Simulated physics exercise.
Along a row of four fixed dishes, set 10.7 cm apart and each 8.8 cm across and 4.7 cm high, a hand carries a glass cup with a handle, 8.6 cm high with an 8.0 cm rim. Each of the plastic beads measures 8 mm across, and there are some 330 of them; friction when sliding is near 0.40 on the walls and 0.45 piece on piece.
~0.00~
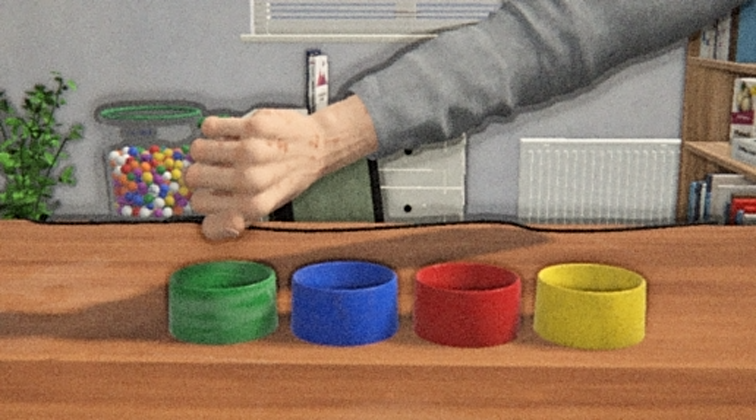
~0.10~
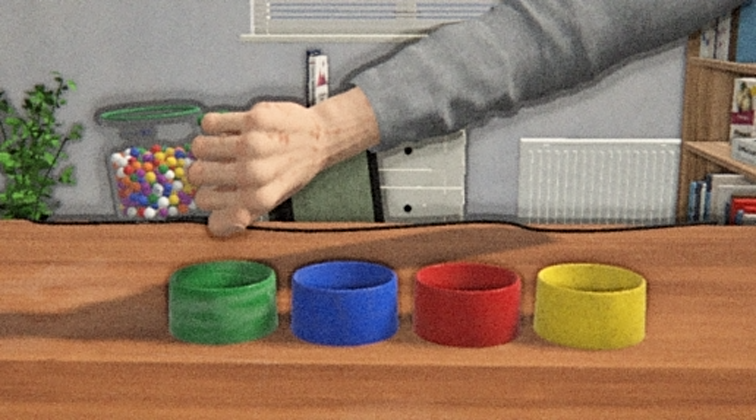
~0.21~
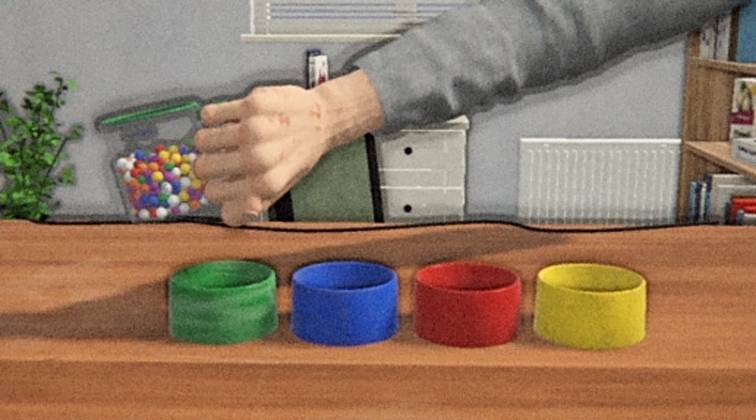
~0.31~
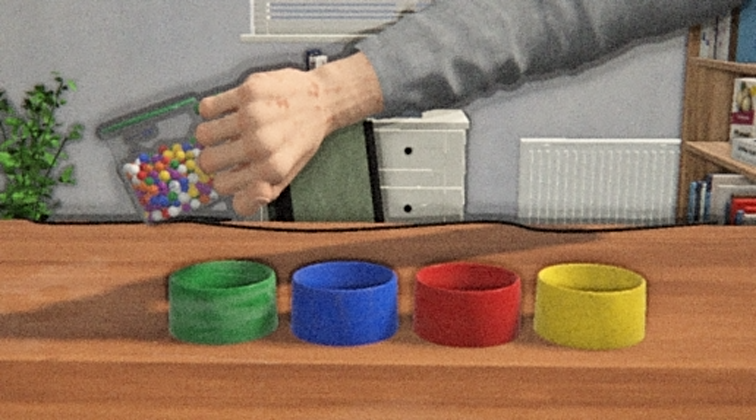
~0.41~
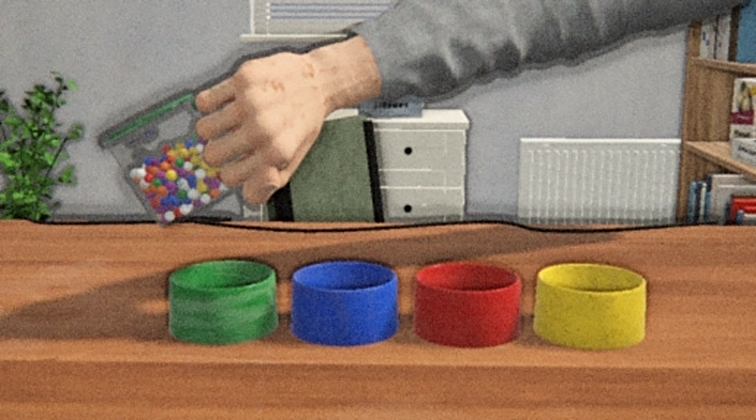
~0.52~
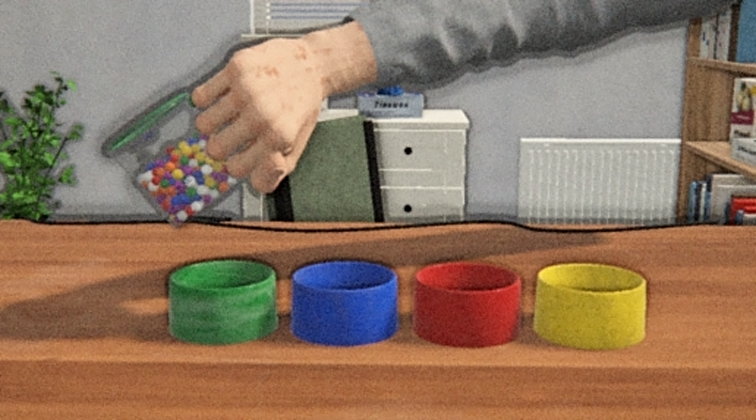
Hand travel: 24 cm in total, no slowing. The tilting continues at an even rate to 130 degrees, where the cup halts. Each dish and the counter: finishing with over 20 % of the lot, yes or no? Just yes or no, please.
In short: Red no, blue no, green yes, yellow no, counter yes.
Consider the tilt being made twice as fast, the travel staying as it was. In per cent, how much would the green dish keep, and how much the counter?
In that case you'd see green at 10 and the counter at 90.
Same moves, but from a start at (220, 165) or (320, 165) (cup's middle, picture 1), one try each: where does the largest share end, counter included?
The biggest share lands on green the first time and on blue the second time.
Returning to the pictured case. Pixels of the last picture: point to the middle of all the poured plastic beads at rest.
Close to pixel (198, 315).
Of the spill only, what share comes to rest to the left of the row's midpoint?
Roughly 100 %.
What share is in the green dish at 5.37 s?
It works out to some 65 per cent.
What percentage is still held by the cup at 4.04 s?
I'd estimate some 0 per cent of the load.
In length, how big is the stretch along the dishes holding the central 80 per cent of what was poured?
That stretch comes to around 14 cm.
After 2.63 s, tilt 130 degrees; cup holds 0 %, green 65 %.
After 4.04 s, tilt 130 degrees; cup holds 0 %, green 65 %.
After 5.37 s, tilt 130 degrees; cup holds 0 %, green 65 %.
In the end, at 5.7 s, red 0 %, blue 0 %, green 65 %, yellow 0 %, counter 35 %.
